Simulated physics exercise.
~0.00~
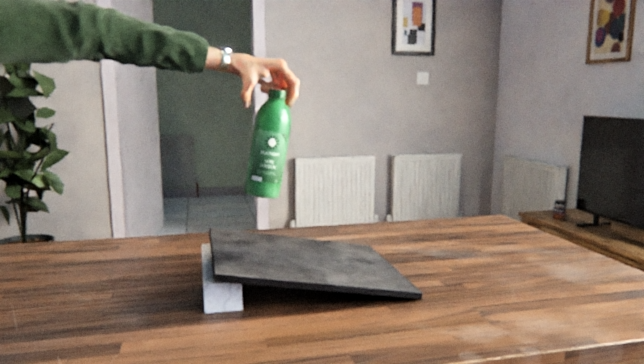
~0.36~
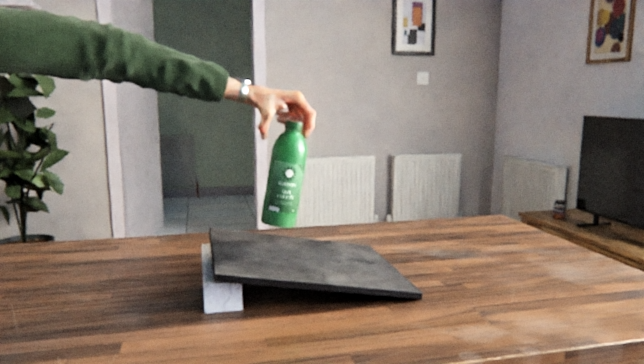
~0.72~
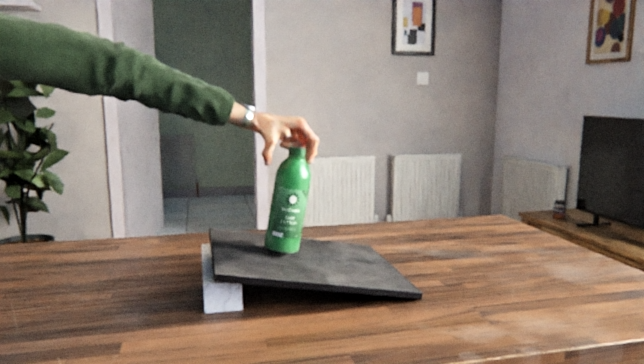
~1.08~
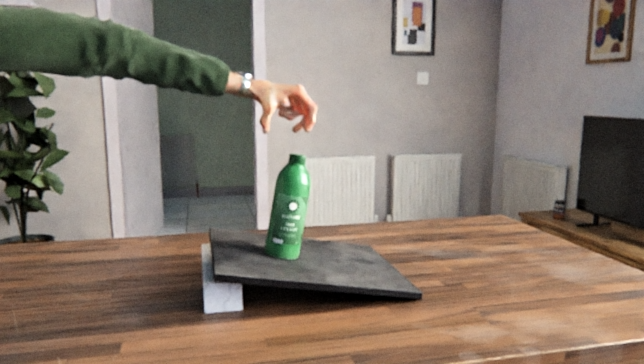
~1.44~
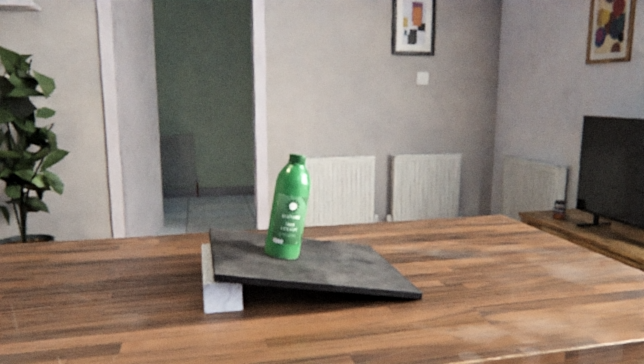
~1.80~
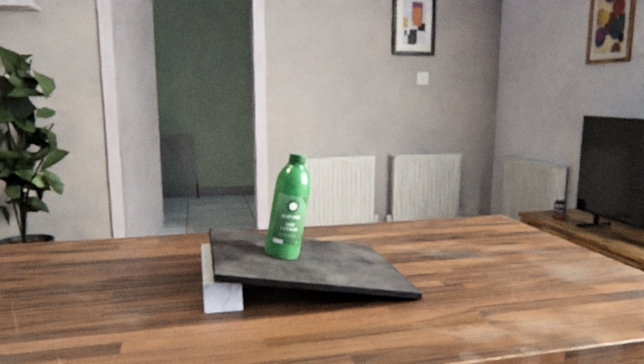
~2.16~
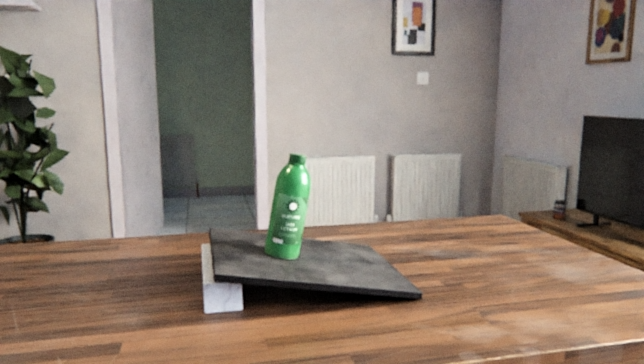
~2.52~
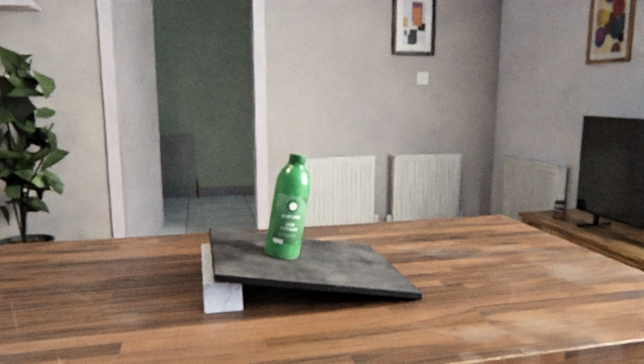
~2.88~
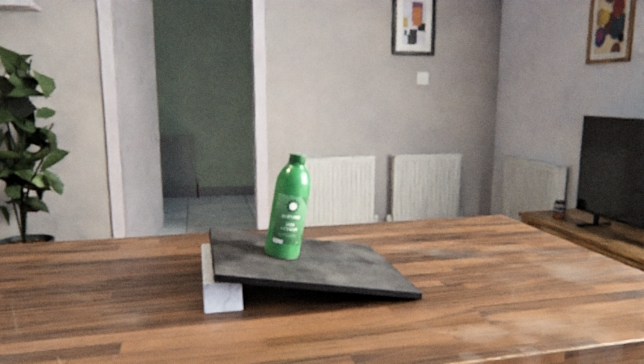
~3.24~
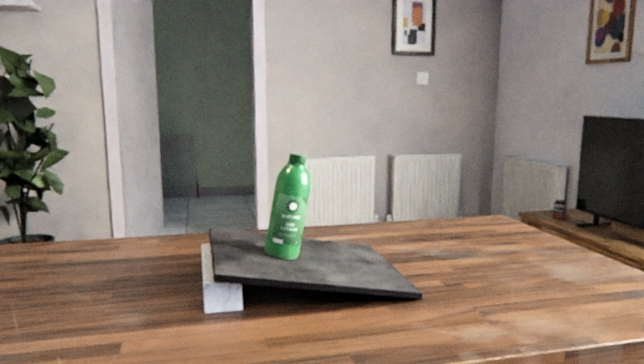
The clip opens with a hand in a green sleeve holding a green bottle by its top above a dark board, which slopes down to the right from a pale block on a wooden table. The hand lowers the bottle, moving it slightly to the right, until its base meets the sloping surface. The fingers then let go and lift away, leaving the bottle leaning a little to the right. The arm withdraws from view, and the bottle stays where it was set. At the end it is still resting upright on the tilted board, neither sliding nor toppling.
